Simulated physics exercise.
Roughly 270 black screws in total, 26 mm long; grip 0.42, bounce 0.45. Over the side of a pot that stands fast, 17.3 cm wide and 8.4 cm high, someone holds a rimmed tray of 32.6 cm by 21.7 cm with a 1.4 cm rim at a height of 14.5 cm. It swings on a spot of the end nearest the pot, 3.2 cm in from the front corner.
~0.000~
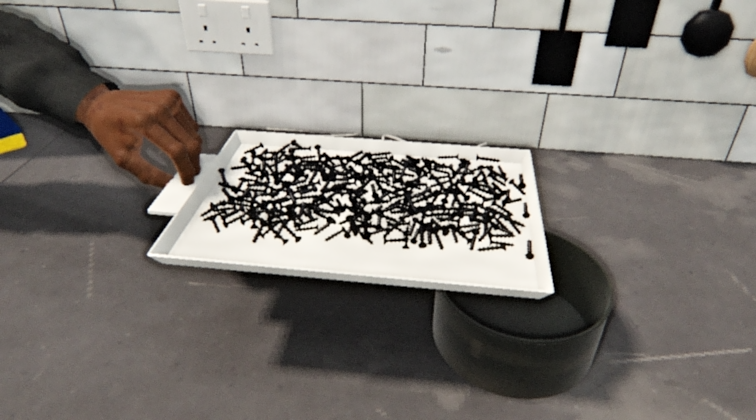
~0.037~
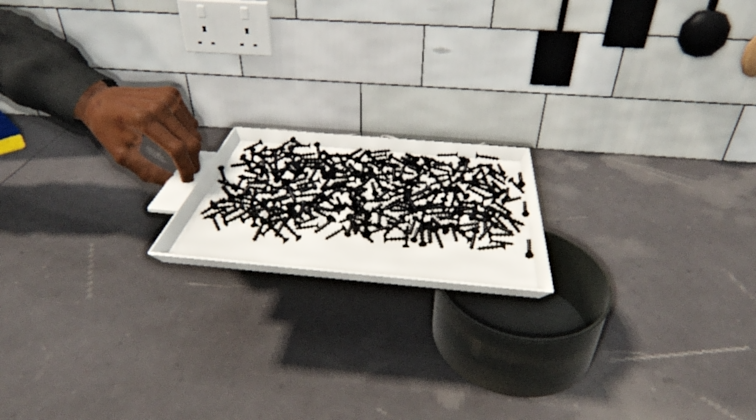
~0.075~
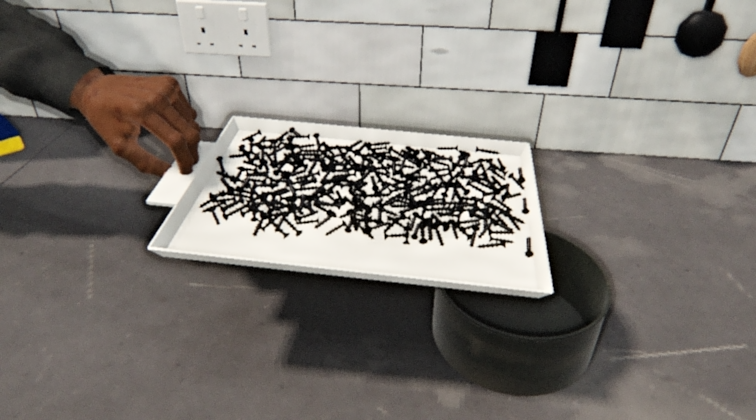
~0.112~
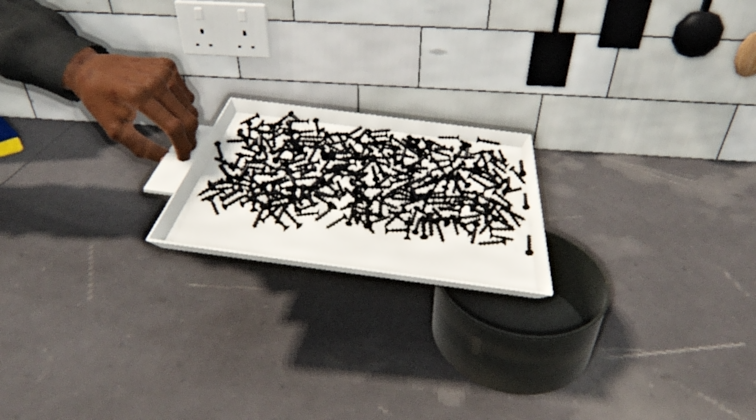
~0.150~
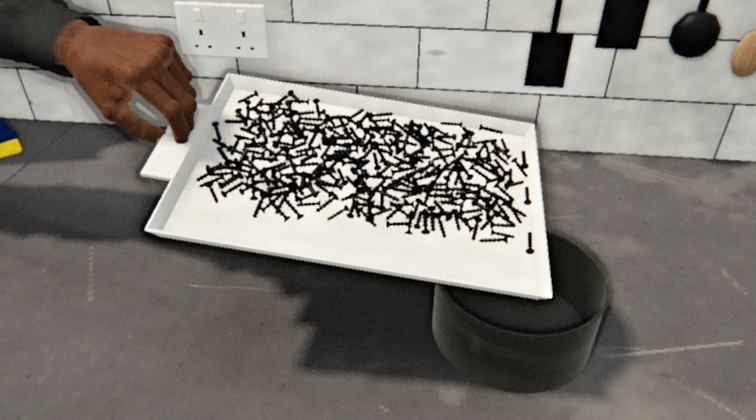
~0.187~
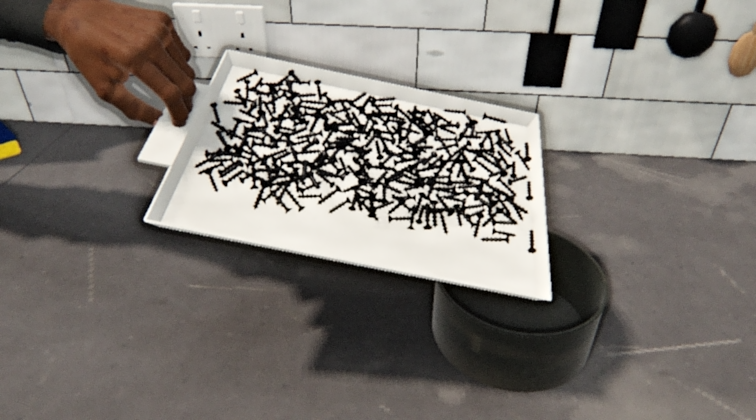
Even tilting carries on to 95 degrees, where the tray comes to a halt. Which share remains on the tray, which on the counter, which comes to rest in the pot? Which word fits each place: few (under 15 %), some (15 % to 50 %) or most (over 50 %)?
Left on the tray gets few; counter gets most; pot gets few.
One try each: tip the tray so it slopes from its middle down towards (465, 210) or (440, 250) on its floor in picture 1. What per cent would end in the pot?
That would be close to 55 per cent and then close to 0 per cent.
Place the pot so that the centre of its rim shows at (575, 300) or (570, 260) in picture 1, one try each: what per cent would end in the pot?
Spot one: Some 5 per cent; spot two: Some 0 per cent.
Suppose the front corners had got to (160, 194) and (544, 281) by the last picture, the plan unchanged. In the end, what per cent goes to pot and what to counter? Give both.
Final per cent - pot 30, counter 70.
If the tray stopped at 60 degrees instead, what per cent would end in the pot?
In that case, near 0 percent.
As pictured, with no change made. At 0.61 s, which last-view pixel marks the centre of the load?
Near pixel (510, 343).
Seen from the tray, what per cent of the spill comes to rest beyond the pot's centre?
70 %.
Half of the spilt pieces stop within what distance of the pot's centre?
Distance: Roughly 22 cm.
After 0.44 s, tilt 57 degrees; the tray holds 100 %, the pot 0 %.
After 0.61 s, tilt 82 degrees; the tray holds 35 %, the pot 0 %.
Then, at 0.90 s, tilt 95 degrees; the tray holds 0 %, the pot 0 %.
At rest (1.9 s), tray 0 %, counter 100 %, pot 0 %.
